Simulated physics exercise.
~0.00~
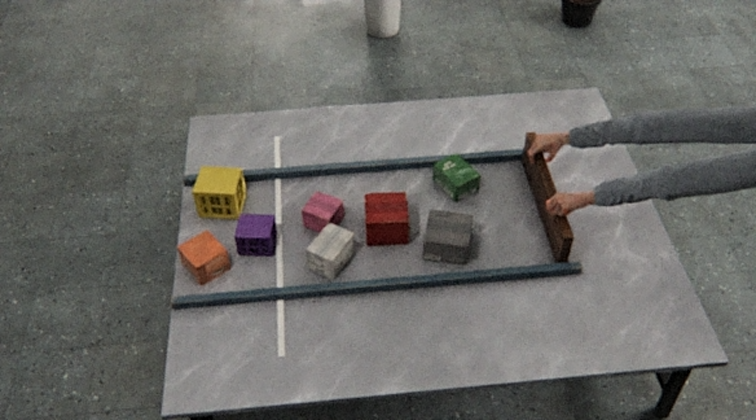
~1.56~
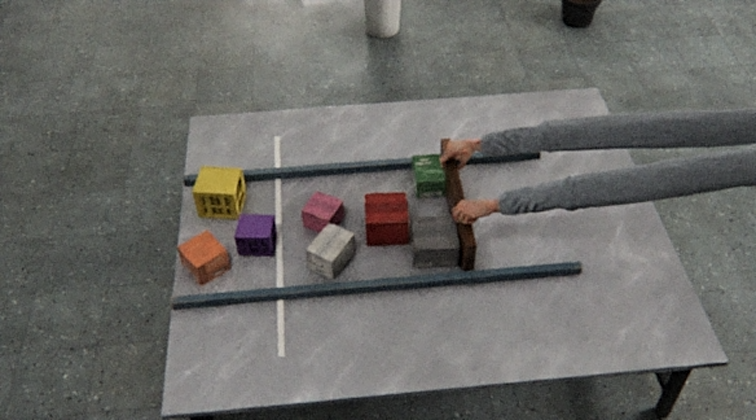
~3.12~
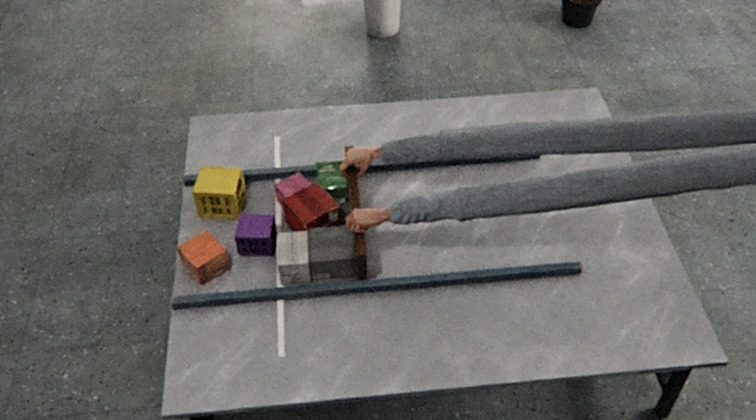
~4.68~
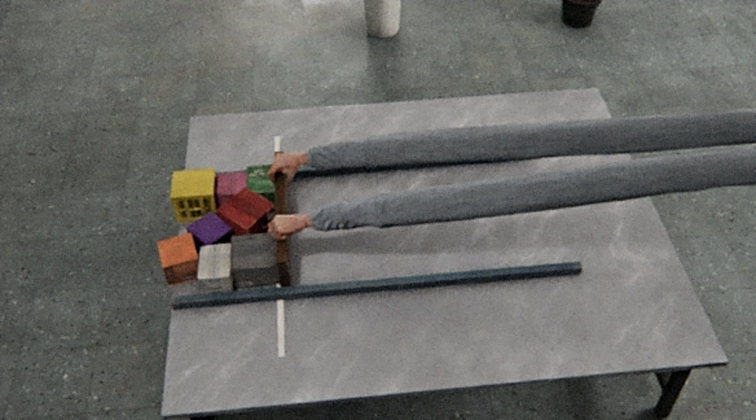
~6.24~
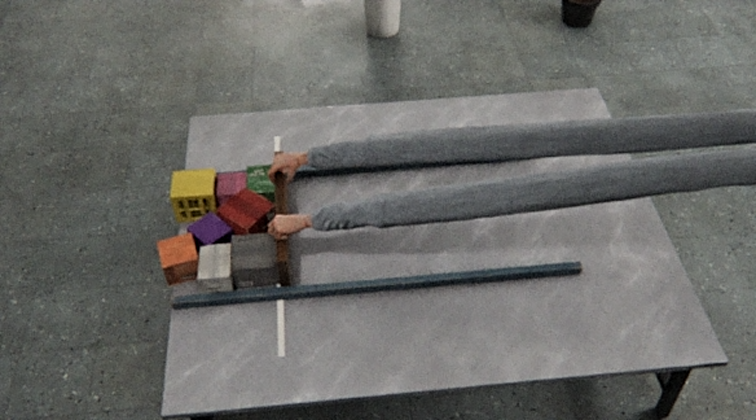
The clip shows two hands sliding an upright plank leftward between two rails on a grey table, gathering scattered coloured boxes and pushing them together. The plank stops at the pale tape line, with the boxes bunched near the left edge and all still on the table.
